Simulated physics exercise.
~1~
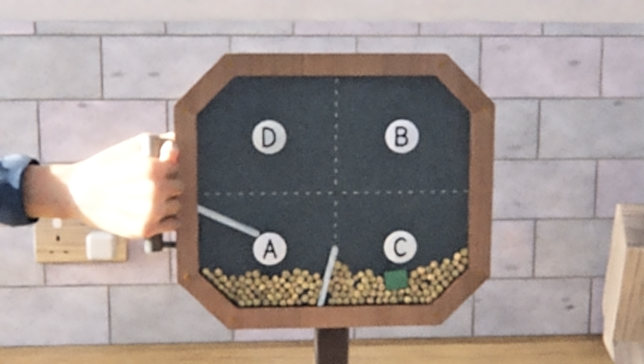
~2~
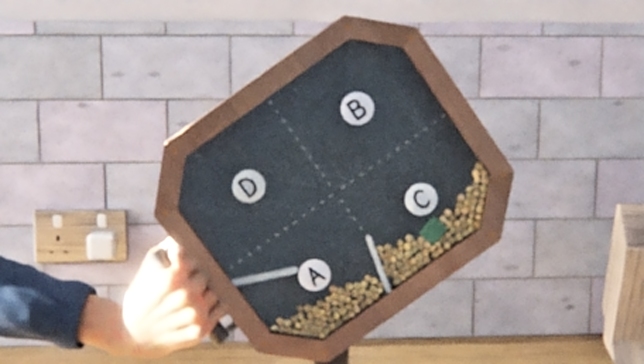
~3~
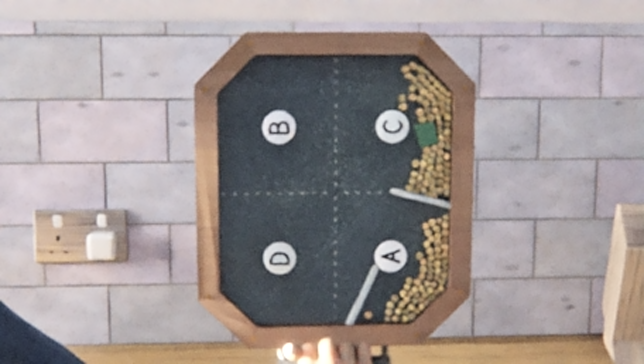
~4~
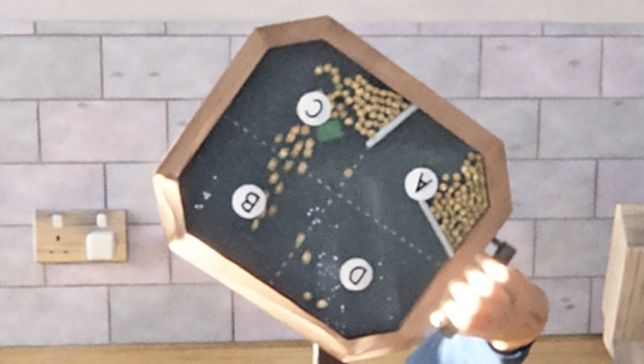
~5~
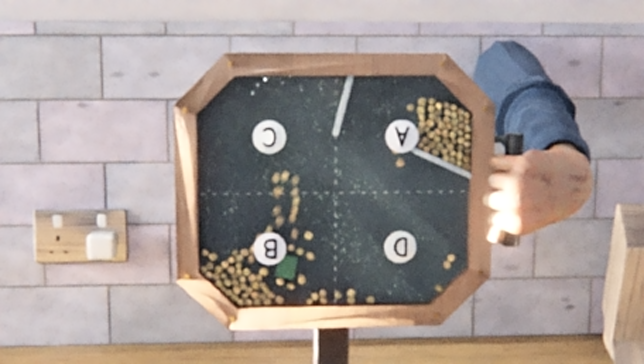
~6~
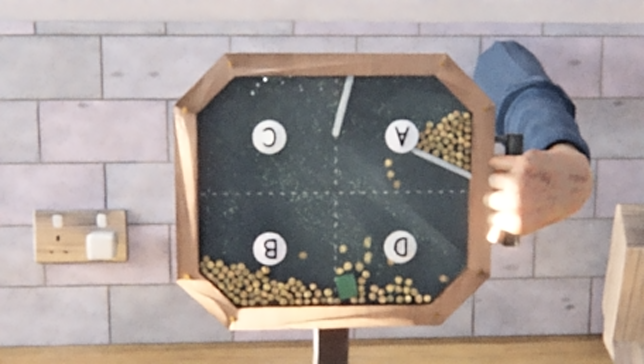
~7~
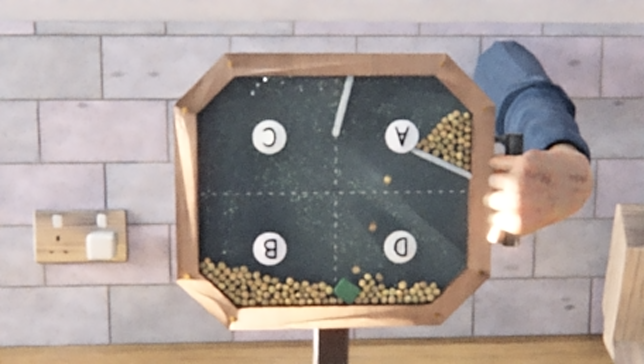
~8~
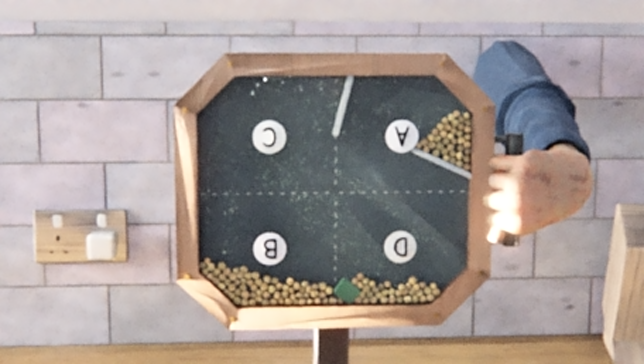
A hand turned an eight-sided wooden case anticlockwise until it was upside down, sending pale beads and a green block tumbling from C through B. The block settled in D, with beads along the bottom and a pile still caught in A.
